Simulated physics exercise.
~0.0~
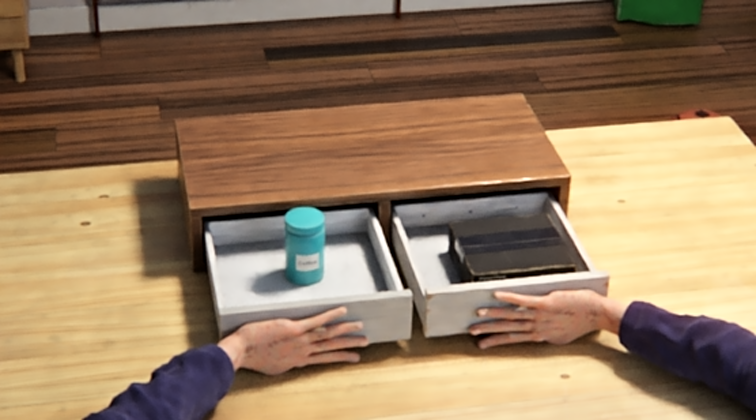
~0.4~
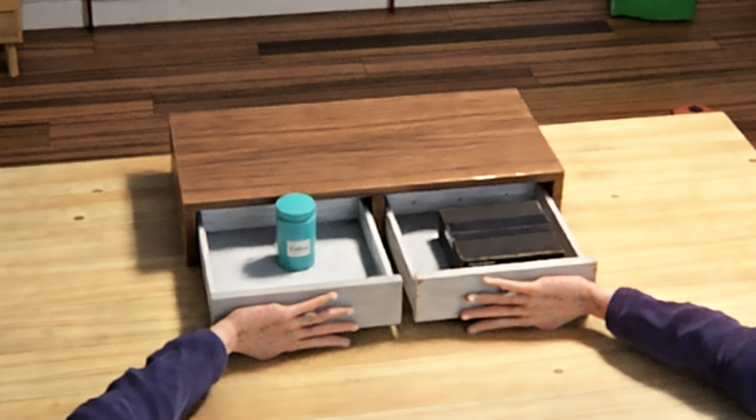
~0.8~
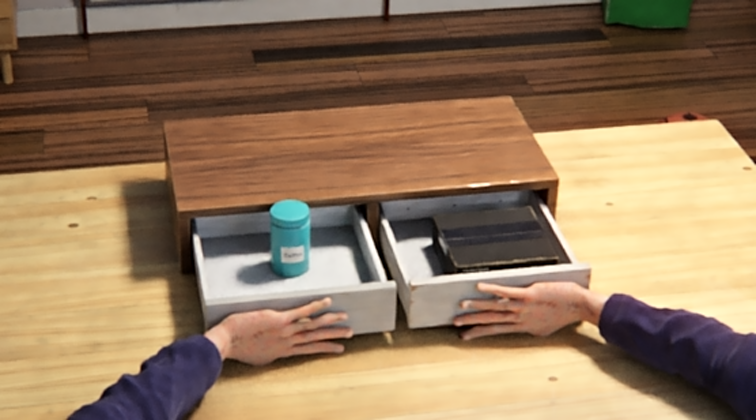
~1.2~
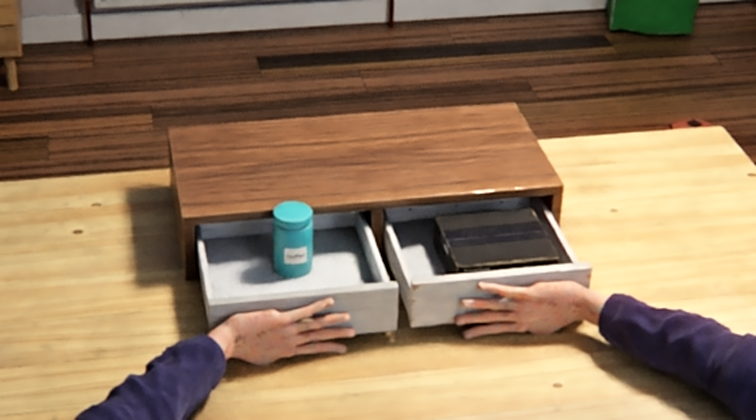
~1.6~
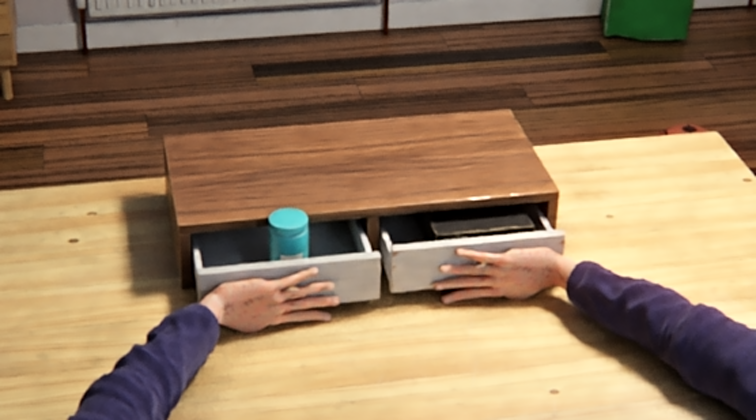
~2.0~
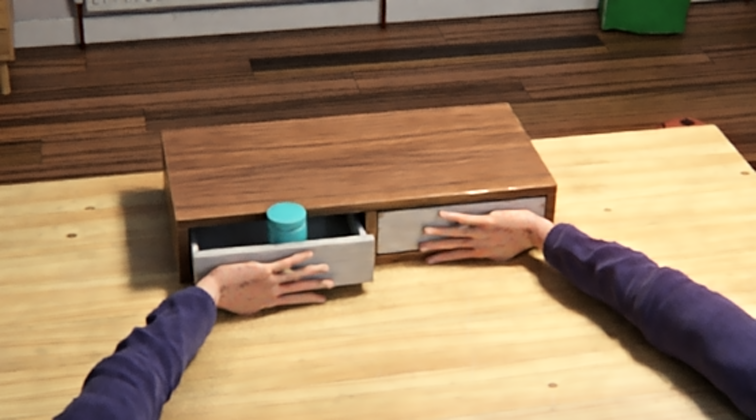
Two hands pushing side-by-side drawers into a wooden chest, the right one closing while the left, holding a turquoise jar, stays partly open.
